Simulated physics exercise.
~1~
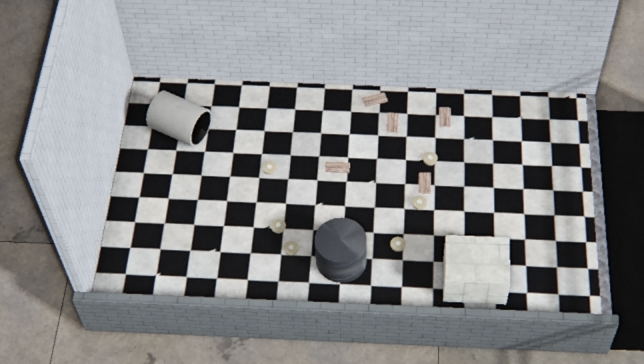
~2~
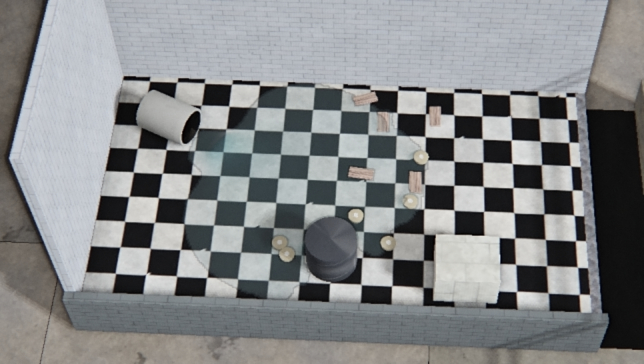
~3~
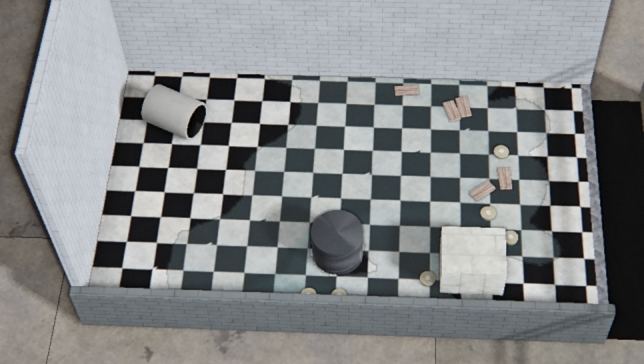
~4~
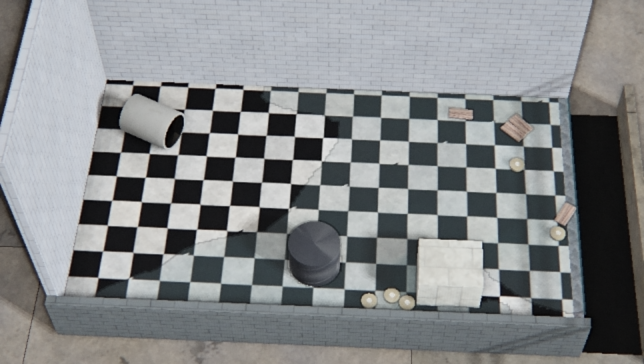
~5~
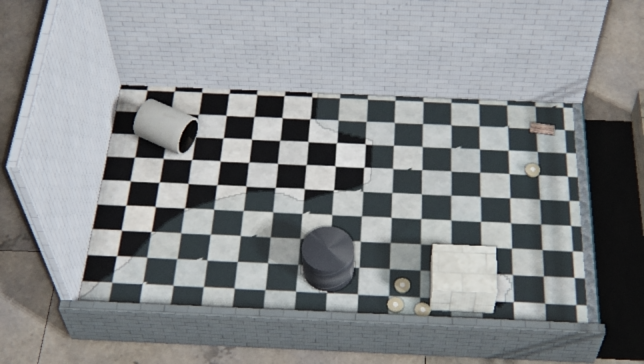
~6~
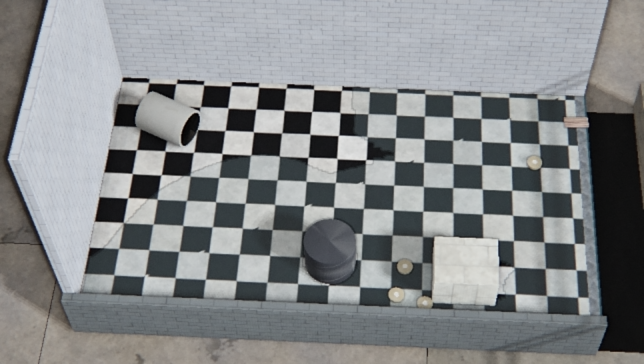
Water spread over the checkered floor of a small walled room and swept the scattered wooden boards and pale round lids to the right, carrying several out of sight, until one board sat at the right edge and a few lids remained near the white block.
